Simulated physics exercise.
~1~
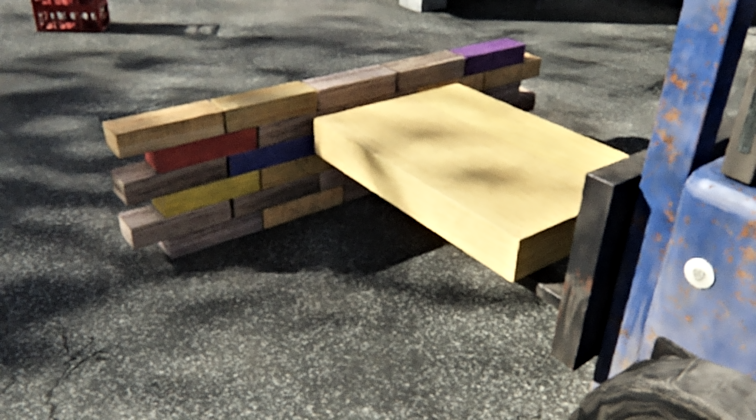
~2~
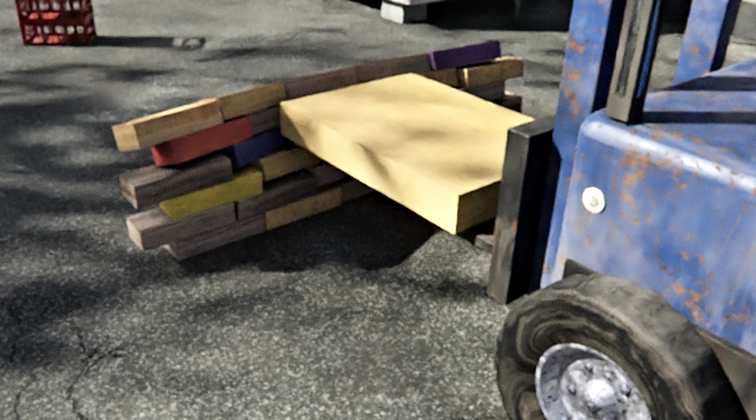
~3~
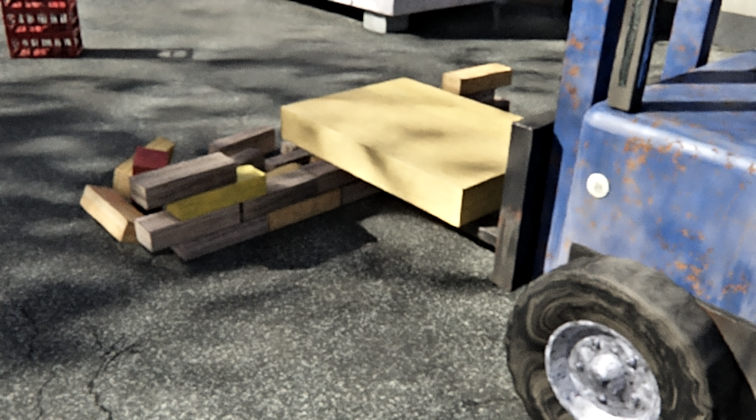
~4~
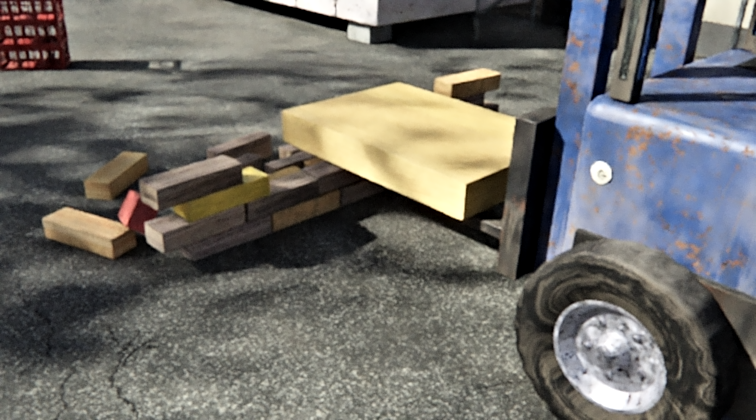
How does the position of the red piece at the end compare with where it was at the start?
At the start the red piece lies flat in the upper left part of the wall. By the end it is lower and farther left, tipped over among the fallen pieces by the wall's left end.
A forklift pushes a pale block into a timber wall, and many upper pieces fall.
